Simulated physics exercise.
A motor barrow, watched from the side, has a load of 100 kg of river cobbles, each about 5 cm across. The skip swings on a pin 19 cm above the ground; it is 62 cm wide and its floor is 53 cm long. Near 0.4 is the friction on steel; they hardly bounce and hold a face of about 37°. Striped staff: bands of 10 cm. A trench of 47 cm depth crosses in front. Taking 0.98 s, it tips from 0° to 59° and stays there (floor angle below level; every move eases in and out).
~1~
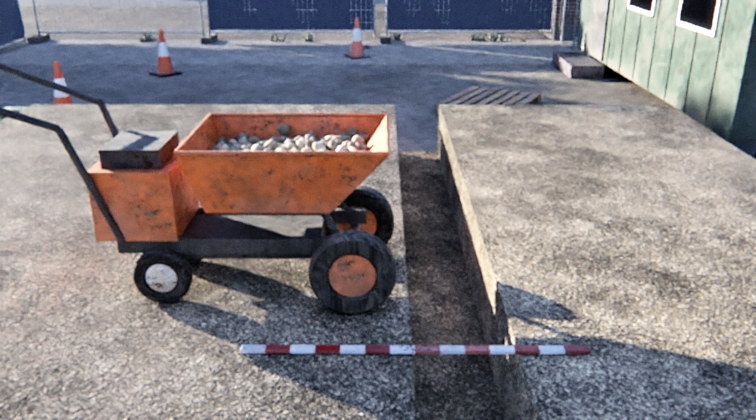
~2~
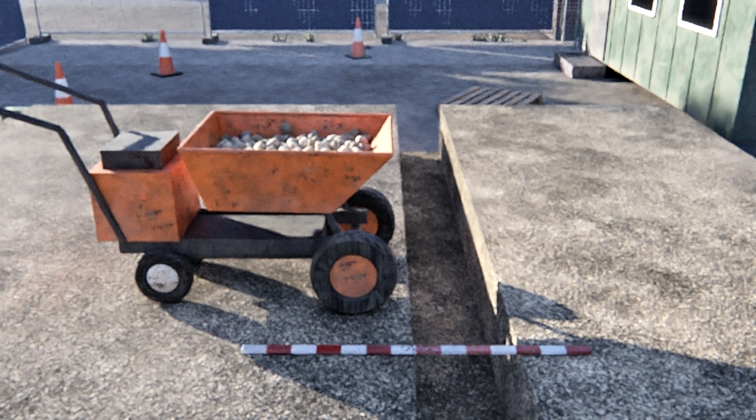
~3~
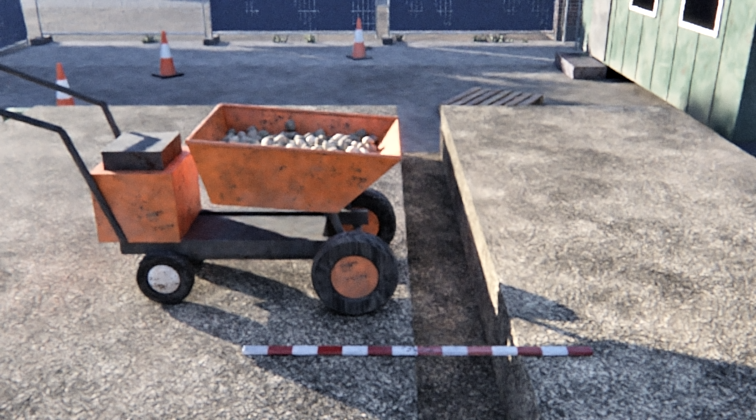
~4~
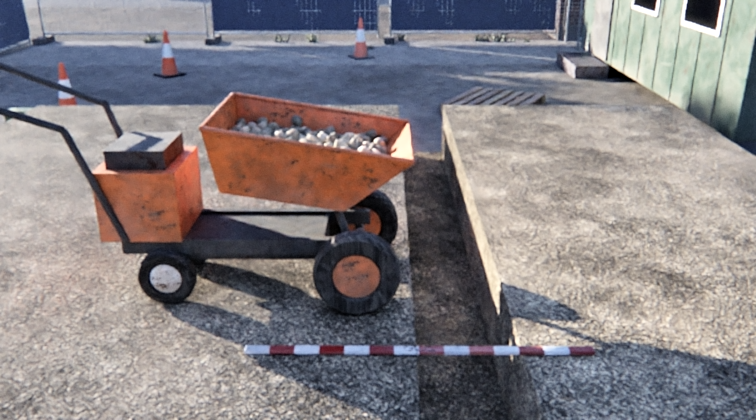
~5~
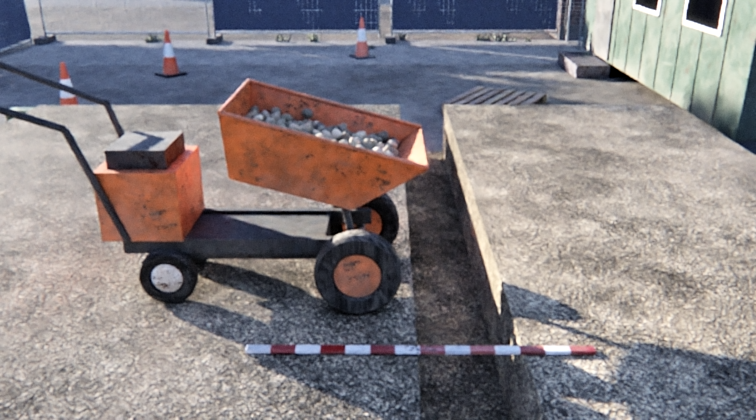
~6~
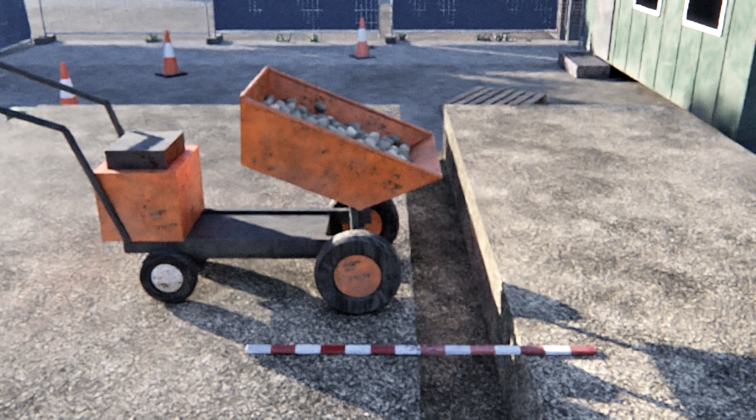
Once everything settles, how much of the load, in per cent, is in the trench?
Once it settles, about 36 per cent of the load is there.
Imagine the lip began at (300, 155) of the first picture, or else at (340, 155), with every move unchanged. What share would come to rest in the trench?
Around 85% for the first place and 70% for the second.
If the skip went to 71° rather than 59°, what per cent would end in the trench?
Roughly 25% would end there.
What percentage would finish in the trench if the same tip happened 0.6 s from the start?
My guess is near 25 percent.
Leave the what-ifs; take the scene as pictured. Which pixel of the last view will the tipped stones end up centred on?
(522, 278).
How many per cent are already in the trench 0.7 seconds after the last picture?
Something like 5 in a hundred.
Then, 0.3 s after the last picture the floor is at 50°, 100 % in the skip; the foremost stones are at (457, 197).
Then, 0.7 s after the last picture the floor is at 59°, 88 % in the skip, 5 % in the trench, 7 % past the trench; the foremost stones are at (535, 267).
Then, 1.0 s after the last picture the floor is at 59°, 50 % in the skip, 7 % in the trench, 42 % past the trench; the foremost stones are at (625, 289).
Then, 3.0 s after the last picture the floor is at 59°, 14 % in the skip, 36 % in the trench, 50 % past the trench; the foremost stones are at (702, 262).
